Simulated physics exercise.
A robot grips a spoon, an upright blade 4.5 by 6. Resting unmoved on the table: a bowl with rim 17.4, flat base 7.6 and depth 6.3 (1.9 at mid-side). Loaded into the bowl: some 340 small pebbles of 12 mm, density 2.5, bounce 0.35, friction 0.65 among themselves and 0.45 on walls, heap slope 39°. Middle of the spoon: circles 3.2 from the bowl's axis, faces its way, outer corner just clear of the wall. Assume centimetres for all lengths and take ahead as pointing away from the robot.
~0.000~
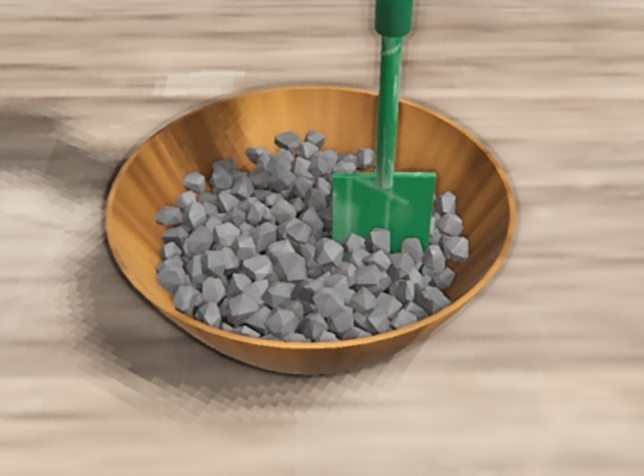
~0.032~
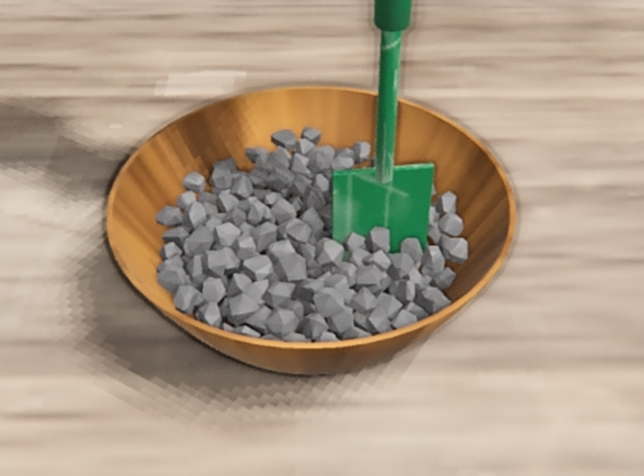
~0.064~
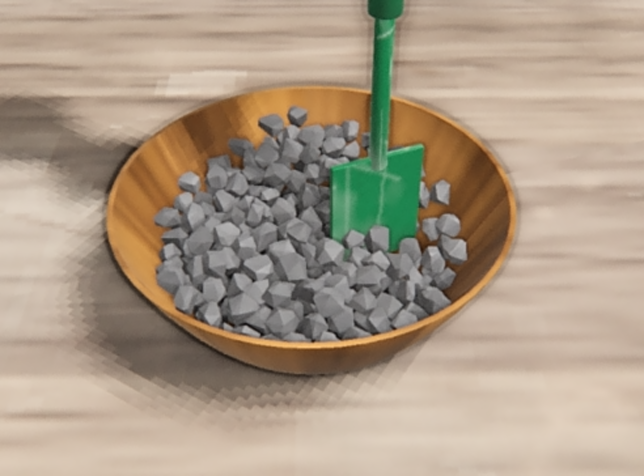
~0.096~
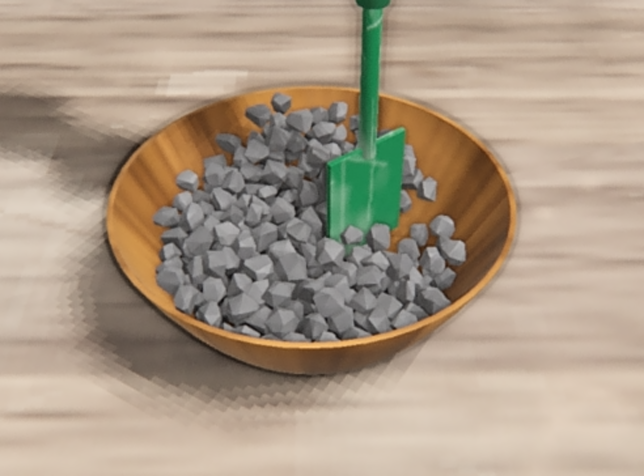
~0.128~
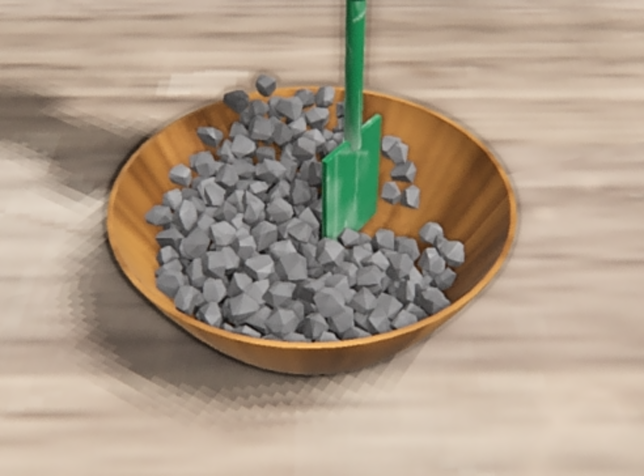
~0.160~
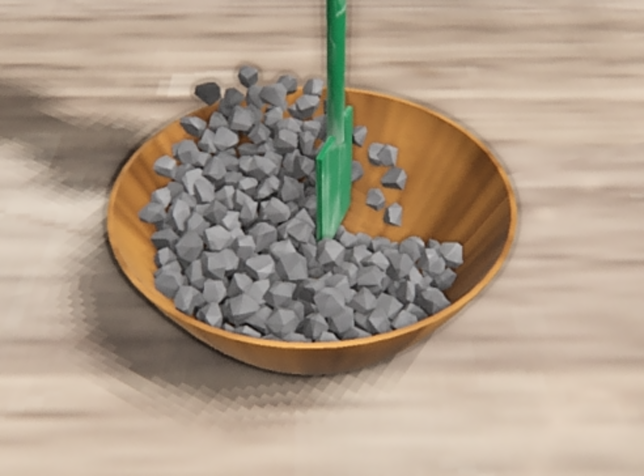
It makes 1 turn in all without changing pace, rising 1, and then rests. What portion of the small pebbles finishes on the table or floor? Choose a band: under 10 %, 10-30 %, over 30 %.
Band: 10-30 %.
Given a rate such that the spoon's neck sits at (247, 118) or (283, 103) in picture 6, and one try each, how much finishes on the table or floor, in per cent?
About 45 and 30 %.
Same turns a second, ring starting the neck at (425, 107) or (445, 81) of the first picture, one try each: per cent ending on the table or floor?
I'd guess some 20 and 5 percent.
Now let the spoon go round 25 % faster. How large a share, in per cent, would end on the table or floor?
I'd say close to 20 %.
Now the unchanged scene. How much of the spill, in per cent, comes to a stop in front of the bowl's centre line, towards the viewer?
Around 60 percent of it.
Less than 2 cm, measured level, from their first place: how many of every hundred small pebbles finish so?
I'd say something near 10 percent.
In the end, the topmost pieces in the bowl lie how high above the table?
The top sits some 8.0 cm up.
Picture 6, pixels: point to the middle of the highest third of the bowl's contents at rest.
Near (400, 179).
After 0.38 s, 182° round, highest piece 9 above the table; 324 in the bowl, 11 on the table or floor, 10 in flight or on the tool.
After 0.60 s, 294° round, highest piece 9 above the table; 302 in the bowl, 35 on the table or floor, 8 in flight or on the tool.
After 0.91 s, 0° round, highest piece 8 above the table; 293 in the bowl, 52 on the table or floor.
After 1.61 s, 0° round, highest piece 8 above the table; 293 in the bowl, 52 on the table or floor.
In the end, 293 in the bowl, 52 on the table or floor. That is 15 % on the table or floor.
